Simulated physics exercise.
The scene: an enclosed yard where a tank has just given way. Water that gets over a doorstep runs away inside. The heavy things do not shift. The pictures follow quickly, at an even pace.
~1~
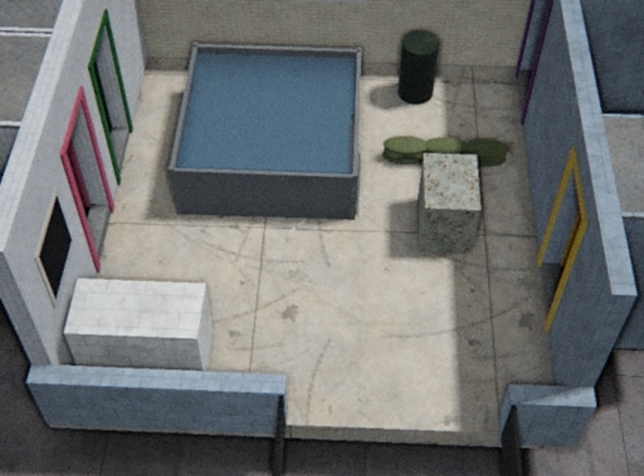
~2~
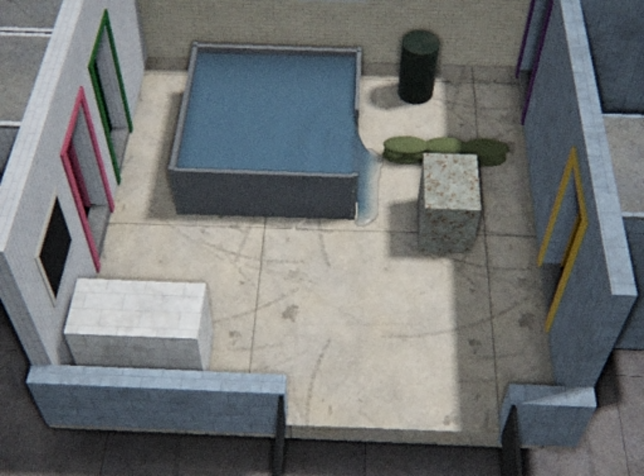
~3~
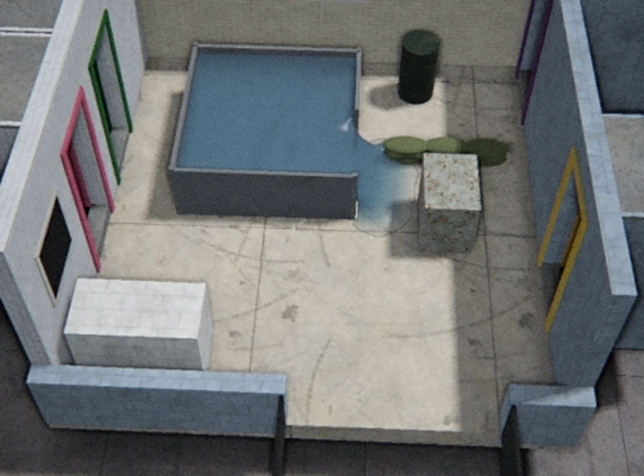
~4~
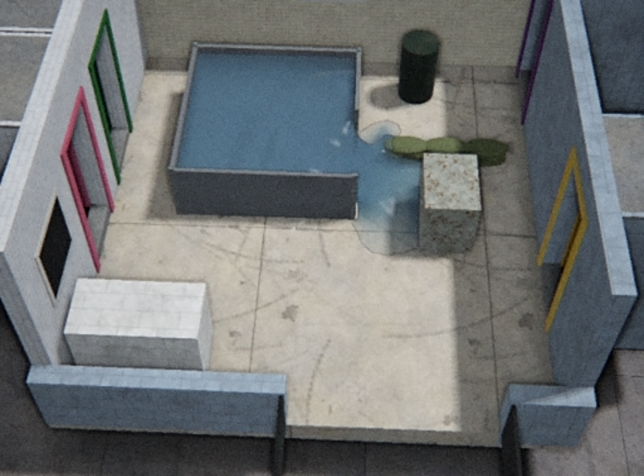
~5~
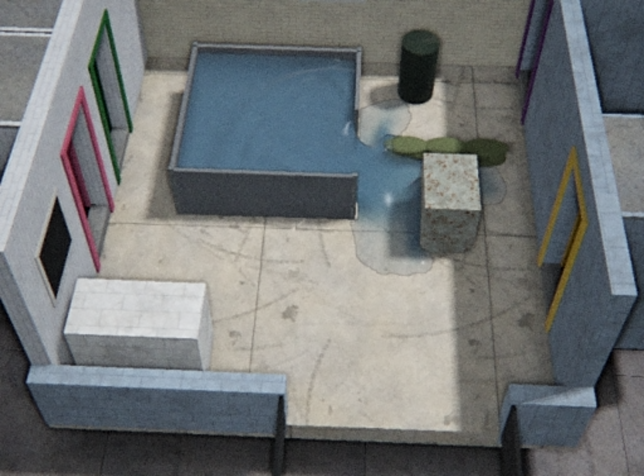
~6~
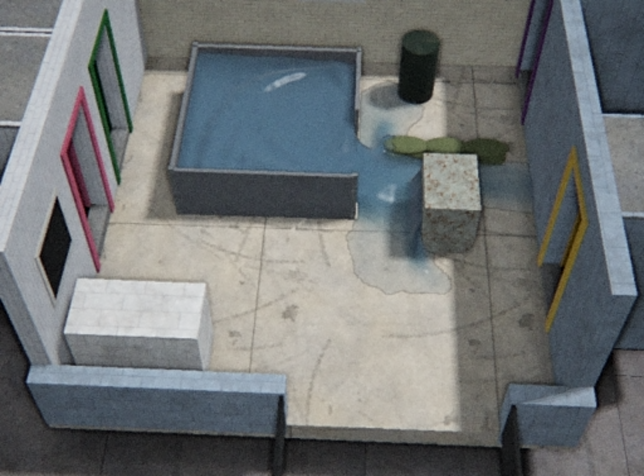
Water pours from the tank's right side and spreads across the floor around a stone block.
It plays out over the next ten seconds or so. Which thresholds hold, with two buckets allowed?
In the end: The yellow door admits no more than that; the pink door admits no more than that; the purple door admits no more than that; the green door admits no more than that.
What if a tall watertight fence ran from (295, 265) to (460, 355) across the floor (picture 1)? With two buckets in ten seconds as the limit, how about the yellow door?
Then: The yellow one takes more.
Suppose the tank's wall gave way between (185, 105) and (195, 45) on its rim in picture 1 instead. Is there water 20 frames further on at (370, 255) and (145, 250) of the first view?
As listed: Free of water, flooded.
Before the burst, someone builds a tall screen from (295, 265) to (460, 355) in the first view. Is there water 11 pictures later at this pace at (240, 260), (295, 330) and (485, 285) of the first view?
In that order: Dry, clear, wet.
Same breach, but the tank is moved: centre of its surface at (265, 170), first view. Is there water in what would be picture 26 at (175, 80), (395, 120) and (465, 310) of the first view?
As listed: Not flooded, awash, flooded.
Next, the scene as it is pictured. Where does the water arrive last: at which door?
The green one.
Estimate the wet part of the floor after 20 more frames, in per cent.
About 65 per cent.
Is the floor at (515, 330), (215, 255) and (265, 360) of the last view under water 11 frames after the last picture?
In that order: Wet, not flooded, awash.
A moment on, water covers 35 % of the floor; the yellow door wet at the sill, nothing in, the pink door not reached, the purple door wet at the sill, nothing in, the green door not reached.
Next, water covers 65 % of the floor; the yellow door wet at the sill, nothing in, the pink door not reached, the purple door wet at the sill, nothing in, the green door not reached.
Then, water covers 65 % of the floor; the yellow door wet at the sill, nothing in, the pink door not reached, the purple door wet at the sill, nothing in, the green door not reached.
Later, water covers 85 % of the floor; the yellow door wet at the sill, nothing in, the pink door wet at the sill, nothing in, the purple door under two buckets in, the green door wet at the sill, nothing in.
In the end, water covers 95 % of the floor; the yellow door wet at the sill, nothing in, the pink door wet at the sill, nothing in, the purple door under two buckets in, the green door wet at the sill, nothing in.
